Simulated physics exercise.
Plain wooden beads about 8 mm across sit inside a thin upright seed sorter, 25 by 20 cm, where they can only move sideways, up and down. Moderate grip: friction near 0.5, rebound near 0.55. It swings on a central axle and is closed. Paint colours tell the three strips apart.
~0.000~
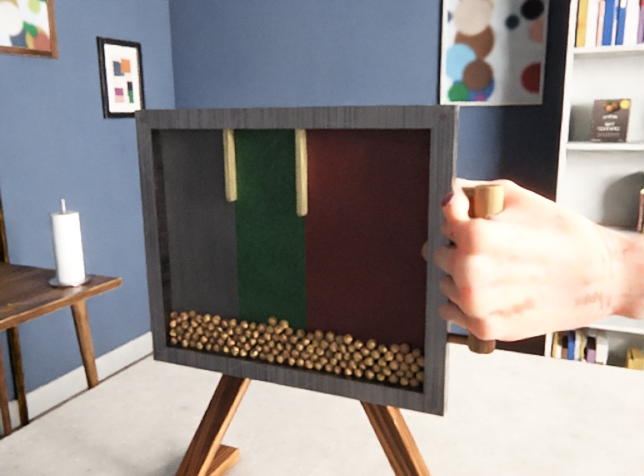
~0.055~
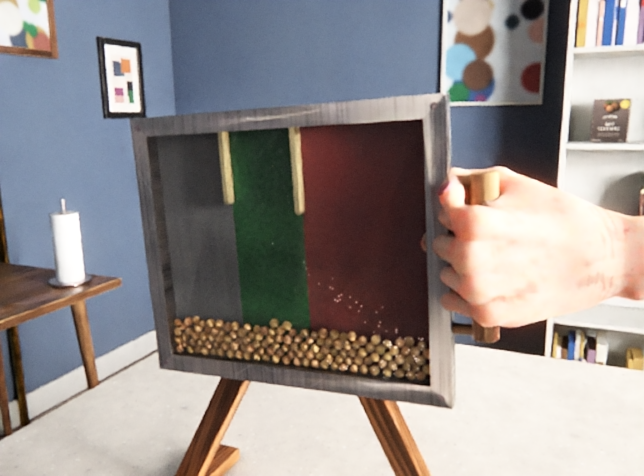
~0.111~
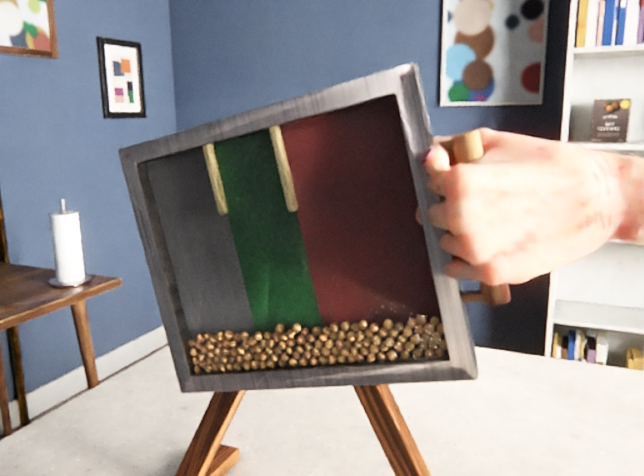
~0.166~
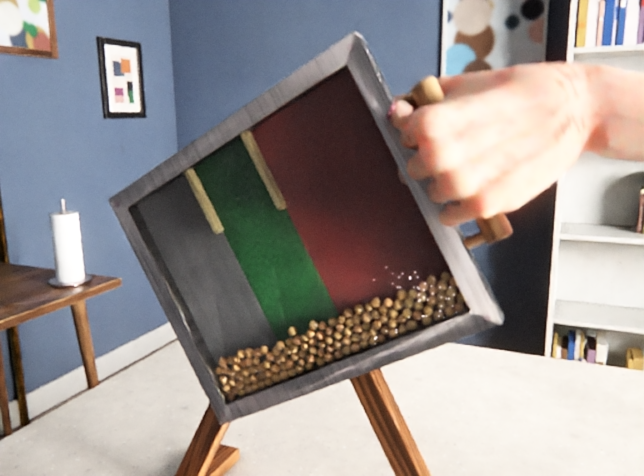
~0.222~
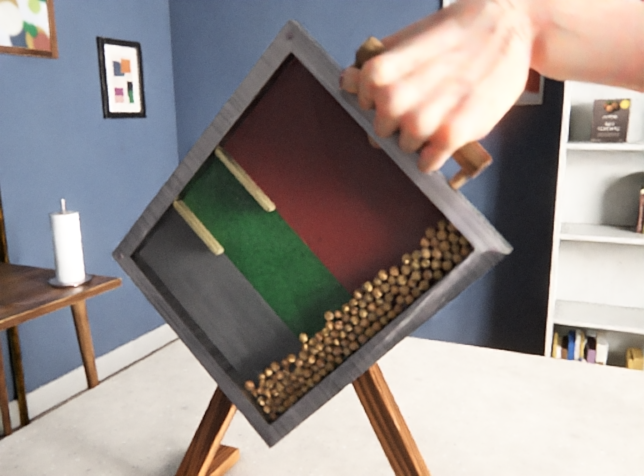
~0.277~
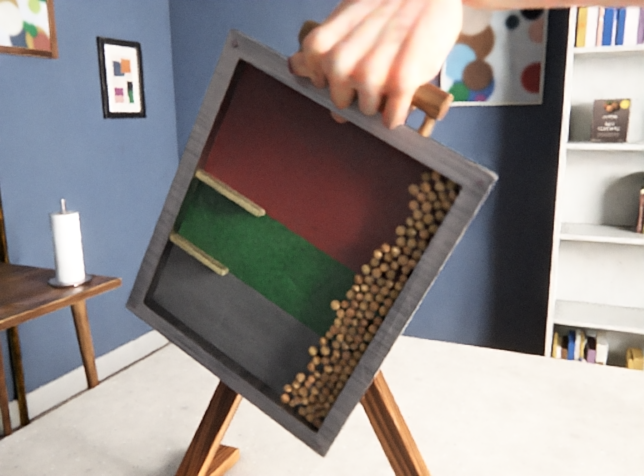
We see a hand turn a shallow square box with grey, green and red strips anticlockwise on a wooden stand, slightly at first and then steeply, while the small round beads inside shift along toward its right-hand wall.
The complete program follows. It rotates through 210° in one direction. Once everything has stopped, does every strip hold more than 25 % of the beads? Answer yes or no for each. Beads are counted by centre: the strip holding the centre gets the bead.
Red - no, green - yes, grey - yes.
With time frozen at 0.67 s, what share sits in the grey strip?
Roughly 80 per cent.
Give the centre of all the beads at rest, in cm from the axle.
Right: About 8 cm; below: About 3 cm.
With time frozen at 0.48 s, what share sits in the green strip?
Roughly 15 per cent.
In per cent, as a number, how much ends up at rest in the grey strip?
Around 60 in a hundred.
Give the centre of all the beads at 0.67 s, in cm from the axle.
Some 8 cm right and 5 cm below.
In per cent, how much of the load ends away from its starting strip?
Around 85 per cent, give or take.
After 0.48 s, it stands 123° anticlockwise; the beads' middle is 7 cm right of and 3 cm below the centre; red 15 %, green 15 %, grey 70 %.
After 0.67 s, it stands 179° anticlockwise; the beads' middle is 8 cm right of and 5 cm below the centre; green 20 %, grey 80 %.
After 0.84 s, it has come round 210° anticlockwise; the beads' middle is 9 cm right of and 2 cm below the centre; red 5 %, green 30 %, grey 70 %.
Settled by 1.5 s, it has come round 210° anticlockwise; red 5 %, green 35 %, grey 60 %.
